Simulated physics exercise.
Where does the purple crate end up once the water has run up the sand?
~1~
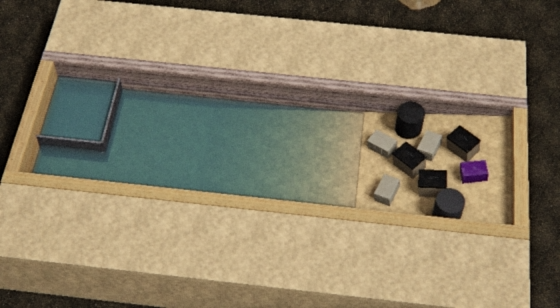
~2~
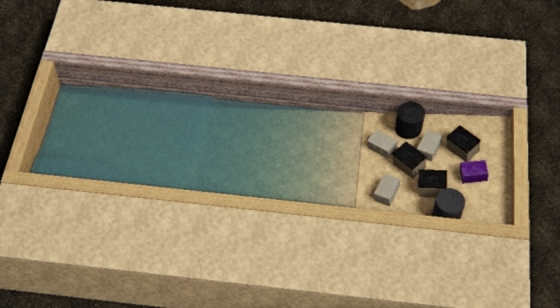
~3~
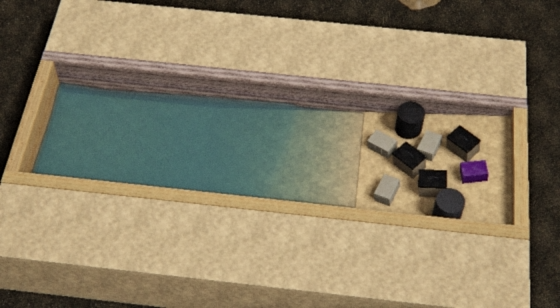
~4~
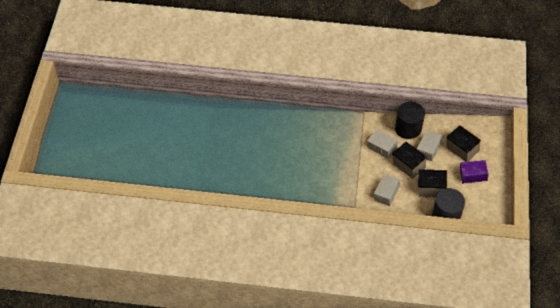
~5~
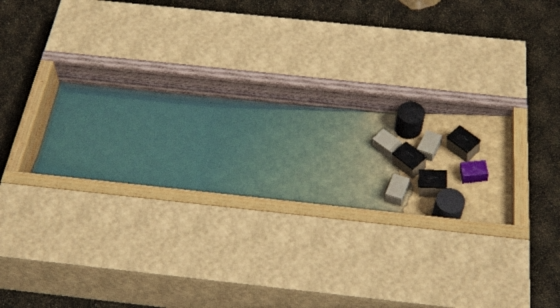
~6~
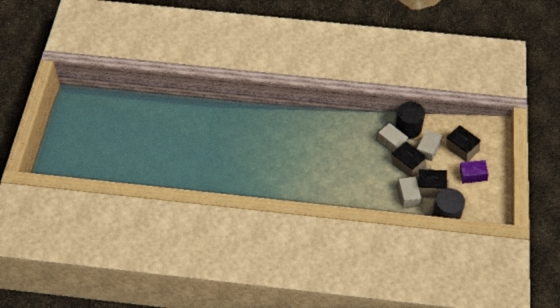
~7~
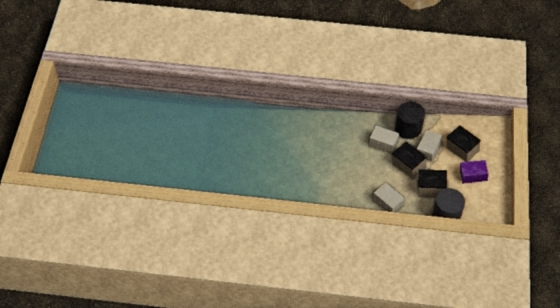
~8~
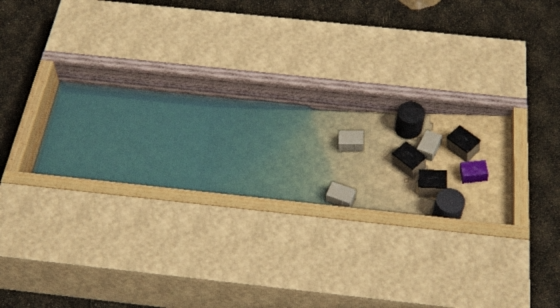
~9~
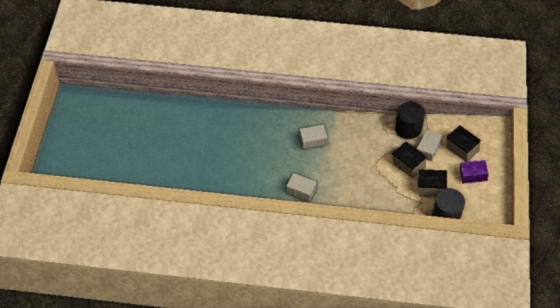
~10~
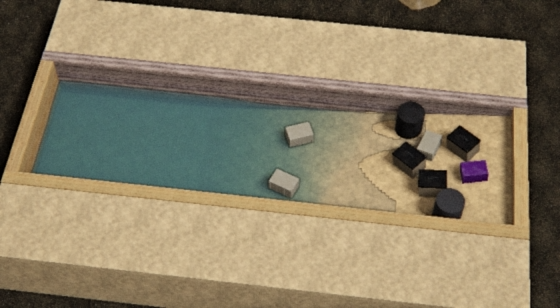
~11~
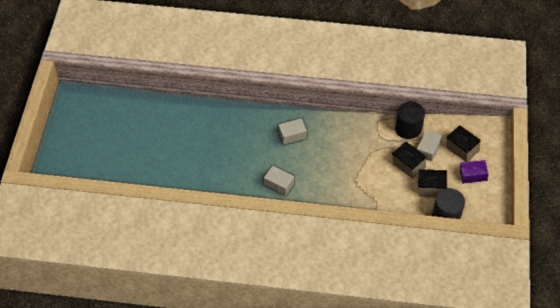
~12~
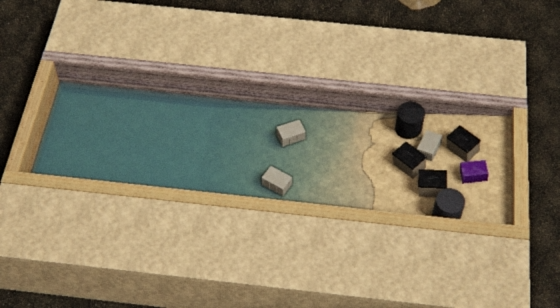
The purple crate ends up right where it began, resting on the sand toward the right end of the bay.
